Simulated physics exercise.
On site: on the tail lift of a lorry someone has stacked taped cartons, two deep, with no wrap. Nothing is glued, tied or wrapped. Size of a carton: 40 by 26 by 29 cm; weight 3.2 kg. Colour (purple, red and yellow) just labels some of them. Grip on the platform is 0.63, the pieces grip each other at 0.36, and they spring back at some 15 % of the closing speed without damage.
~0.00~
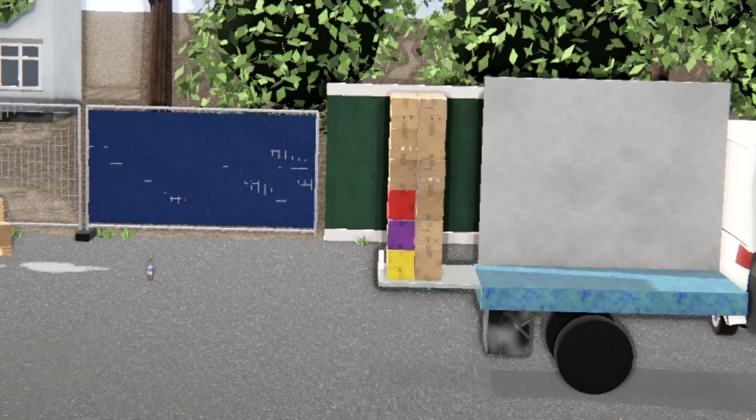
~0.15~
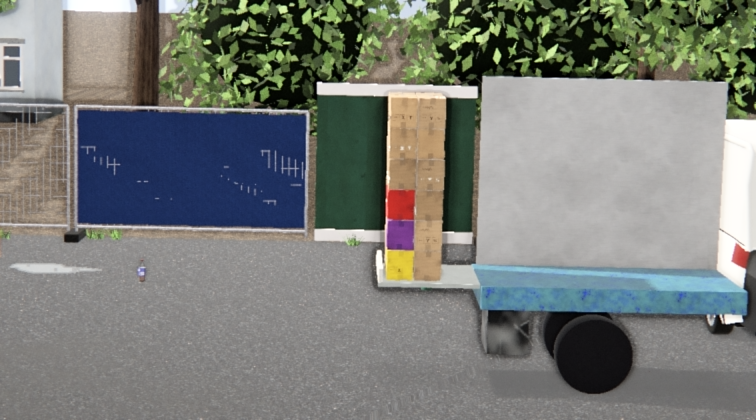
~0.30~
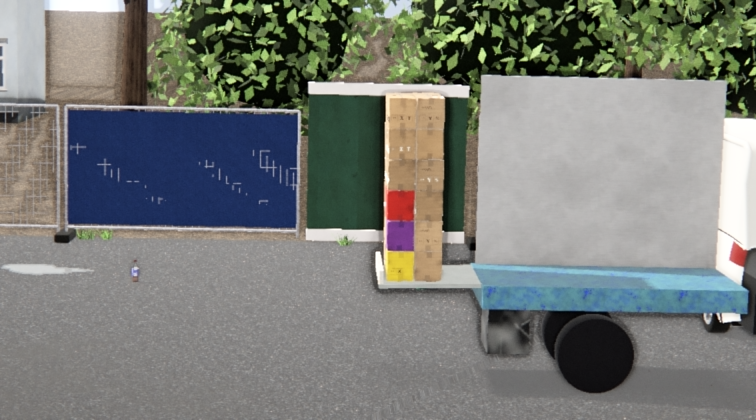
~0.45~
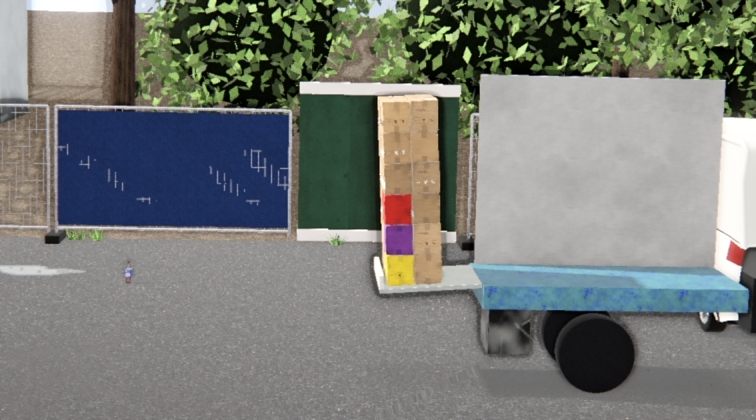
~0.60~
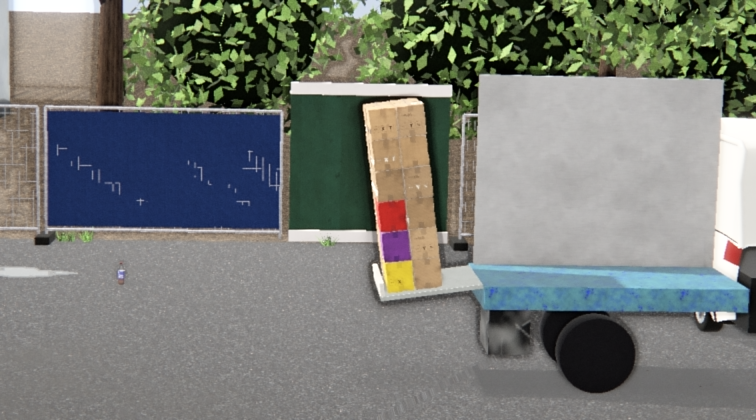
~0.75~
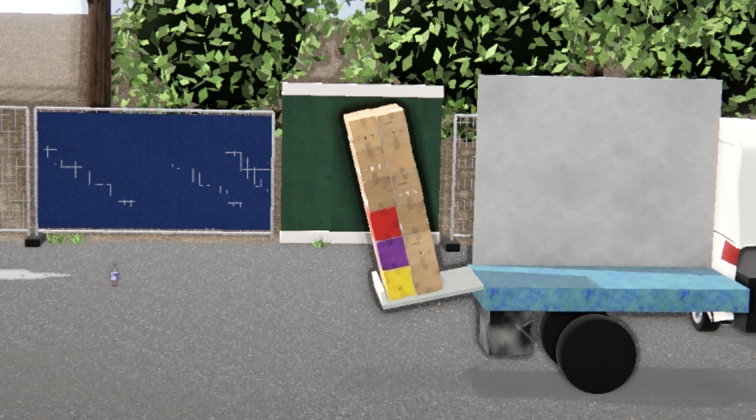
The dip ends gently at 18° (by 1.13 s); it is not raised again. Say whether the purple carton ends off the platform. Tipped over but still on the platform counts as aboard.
The purple carton goes over the edge.
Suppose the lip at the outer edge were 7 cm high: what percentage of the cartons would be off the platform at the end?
In that case 80 per cent.
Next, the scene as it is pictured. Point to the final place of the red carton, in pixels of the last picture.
Around (292, 371).
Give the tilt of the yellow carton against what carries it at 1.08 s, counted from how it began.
About 15°.
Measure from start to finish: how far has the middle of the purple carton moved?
Some 145 cm.
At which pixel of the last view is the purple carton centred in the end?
Near (333, 371).
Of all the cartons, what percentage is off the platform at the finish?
Roughly 80 per cent of them.
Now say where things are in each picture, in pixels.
In the first frame (each place is the centre of the face we see best; the camera moves round a little; leans and shifts are taken against what carries them), platform's outer corner (381, 284) slope 0°; purple carton (401, 236); red carton (402, 205); yellow carton (401, 266); all in place.
Platform's outer corner (380, 284) slope 0°; purple carton (400, 236), in the second frame.
Platform's outer corner (381, 286) slope 1°; purple carton (401, 237), in the third frame.
Platform's outer corner (382, 291) slope 4°; purple carton (399, 240); 6 have shifted, in the fourth frame.
Platform's outer corner (383, 299) slope 8°; purple carton (396, 247), in the fifth frame.
Platform's outer corner (385, 307) slope 12°; purple carton (392, 254); red carton (385, 224) moved 27 mm; yellow carton (400, 284); 16 have shifted, in the sixth frame.
By 1.08 s, slope 18°; 8 of the 24 cartons off the platform; purple carton tilted 17°; red carton tilted 17°.
By 1.56 s, slope 18°; 18 of the 24 cartons off the platform; purple carton on its side; red carton on its side.
When it is over (4.5 s), slope 18°; 19 of the 24 cartons off the platform; purple carton on its side; red carton on its side; yellow carton unmoved. In pixels of the last frame, middles, purple carton near (333, 371), red carton near (292, 371).
